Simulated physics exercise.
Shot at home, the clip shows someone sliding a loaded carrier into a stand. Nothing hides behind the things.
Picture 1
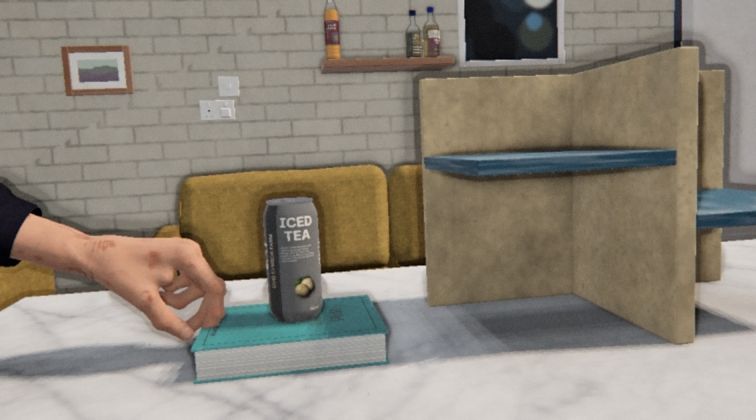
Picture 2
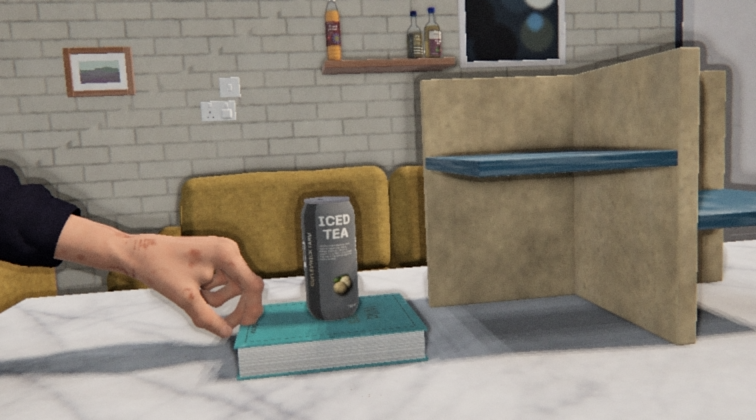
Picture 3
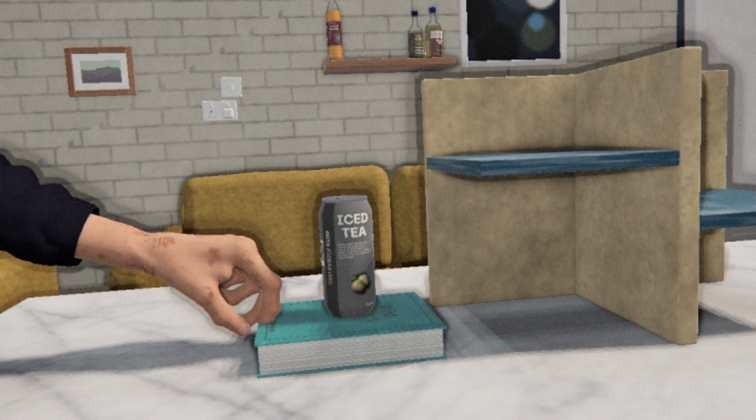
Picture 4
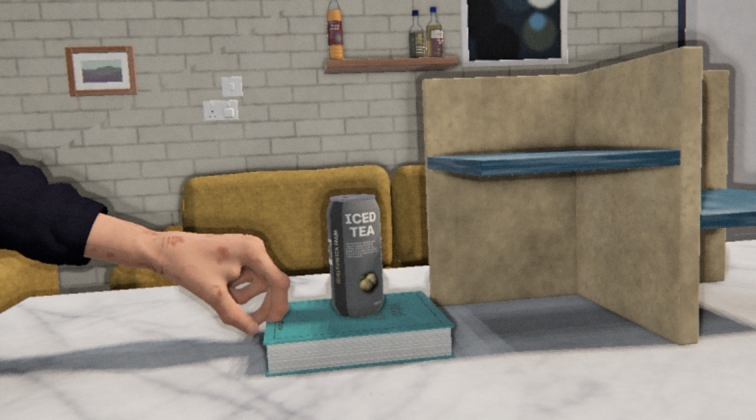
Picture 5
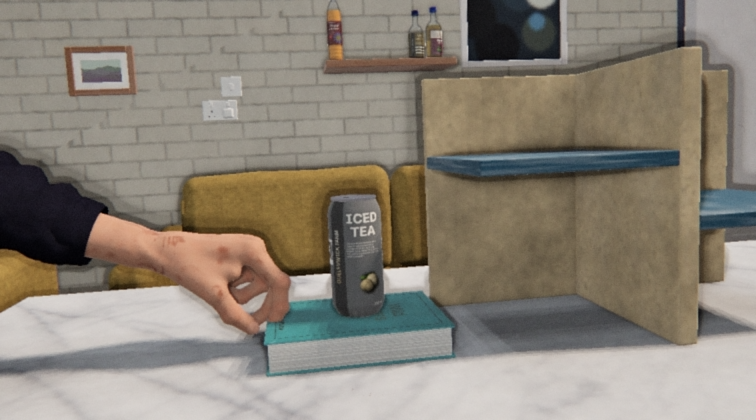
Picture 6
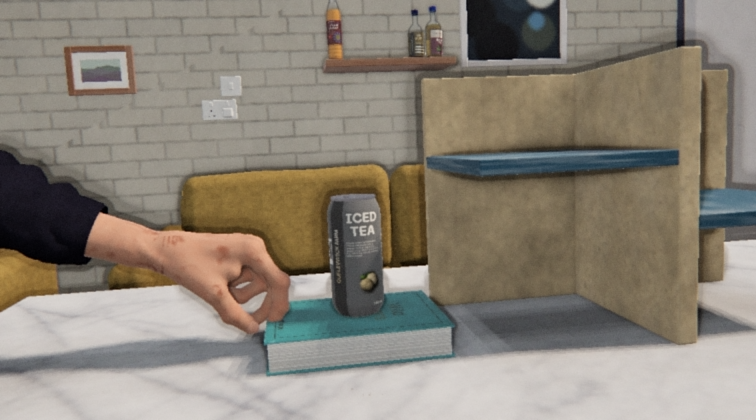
A turquoise book with a grey iced tea can standing on it slid right across the marble table toward a shelf, pushed by a hand, slowing until it barely moved.
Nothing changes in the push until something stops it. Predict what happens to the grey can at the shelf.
No contact.
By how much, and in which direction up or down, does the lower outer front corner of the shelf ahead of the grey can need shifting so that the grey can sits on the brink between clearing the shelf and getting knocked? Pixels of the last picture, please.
The change comes after a shift of around 24 pixels down.
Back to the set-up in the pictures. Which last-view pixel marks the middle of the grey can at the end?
It comes to rest at about (534, 242) in the last picture.
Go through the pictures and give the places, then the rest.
Hand sliding it forward; grey can (293, 259); shelf (623, 192), in the first frame.
Hand sliding it forward; grey can (331, 257); turquoise book (329, 331), in the second frame.
Hand sliding it forward; grey can (348, 256); shelf (625, 192), in the third frame.
Hand sliding it forward; grey can (356, 255); turquoise book (354, 328), in the fourth frame.
Hand sliding it forward; grey can (356, 255); shelf (626, 192), in the fifth frame.
Hand sliding it forward; grey can (356, 254); turquoise book (354, 328), in the sixth frame.
Then, 0.78 s on from there, grey can riding along near (401, 252).
Then, 1.50 s on from there, grey can riding along near (460, 247).
Then, 2.10 s on from there, grey can riding along near (508, 244).
In the end, the grey can clears the shelf, near (534, 242).
